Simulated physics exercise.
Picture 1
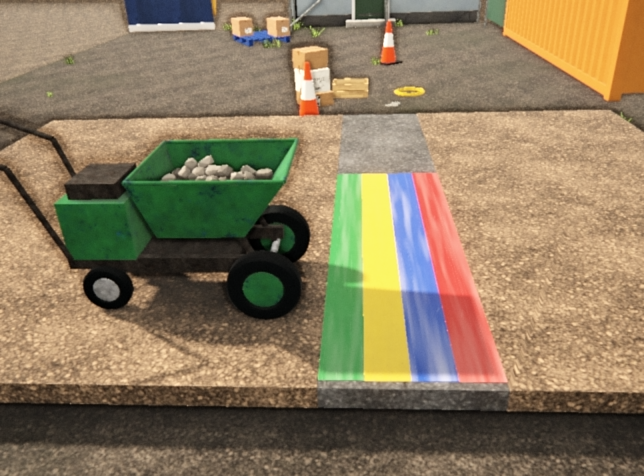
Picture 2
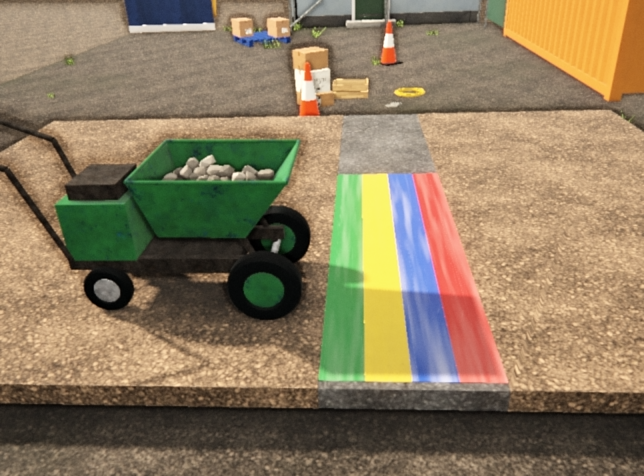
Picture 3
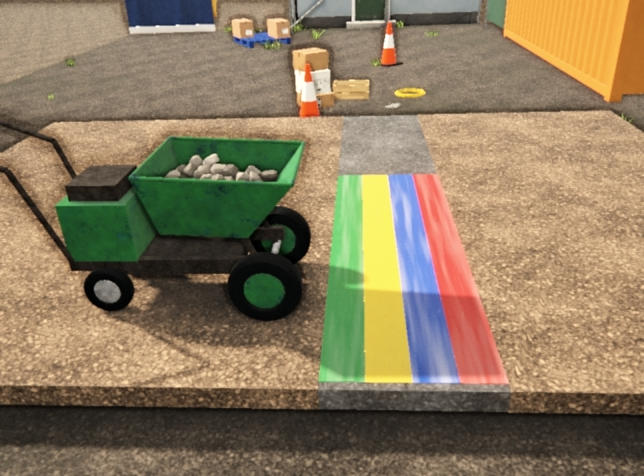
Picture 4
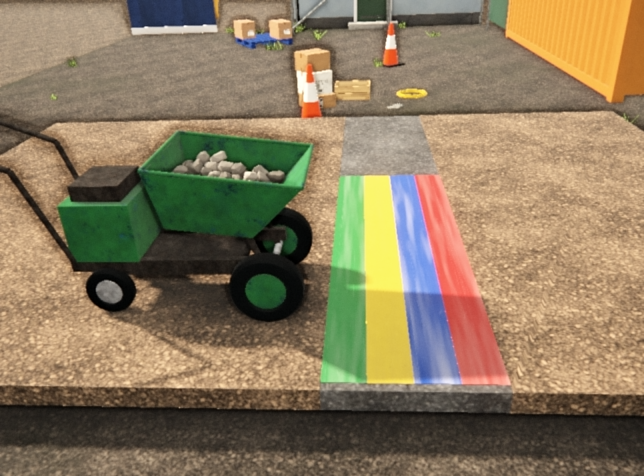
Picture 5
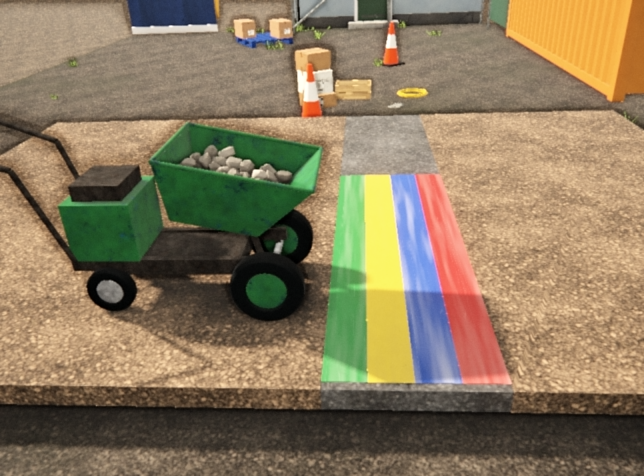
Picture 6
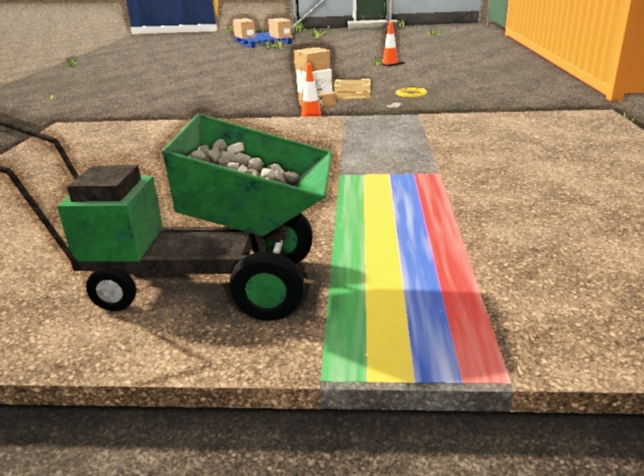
The green skip of a motor barrow, loaded with grey broken stones, starts level and then tilts gradually toward the right, its back end rising while the wheels stay put. The barrow stands at left on a gravelly pad, seen from slightly above by a nearly still camera. Green, yellow, blue and red bands lie to its right, with orange cones, boxes and an orange container behind.
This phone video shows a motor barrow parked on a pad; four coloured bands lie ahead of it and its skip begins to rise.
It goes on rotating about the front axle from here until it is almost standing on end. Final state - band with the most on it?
Blue band.
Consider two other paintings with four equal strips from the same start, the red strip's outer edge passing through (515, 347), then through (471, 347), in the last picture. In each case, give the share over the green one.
First case 0 per cent, second case 0 per cent.
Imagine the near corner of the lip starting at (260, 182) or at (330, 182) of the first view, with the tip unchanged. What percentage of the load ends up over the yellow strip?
The first spot yields roughly 40 percent, the second roughly 0 percent.
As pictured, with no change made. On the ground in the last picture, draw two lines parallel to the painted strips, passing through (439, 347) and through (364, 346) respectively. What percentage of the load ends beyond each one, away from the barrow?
Estimate, first then second: 40 %, 90 %.
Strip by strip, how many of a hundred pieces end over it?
Green strip about 0 per cent, yellow strip about 25 per cent, blue strip about 40 per cent, red strip about 20 per cent.
Soon after the last picture, skip tipped steeply; all in the skip.
A little later, skip tipped right over; most in the skip; a small part over the yellow strip; a small part over the blue strip.
Later still, skip tipped right over; about a quarter in the skip; about a quarter over the yellow strip; about a third over the blue strip; about a quarter over the red strip; a small part off the paint.
At rest, skip tipped right over; a small part in the skip; none over the green strip; about a quarter over the yellow strip; about a third over the blue strip; about a quarter over the red strip; a small part off the paint.
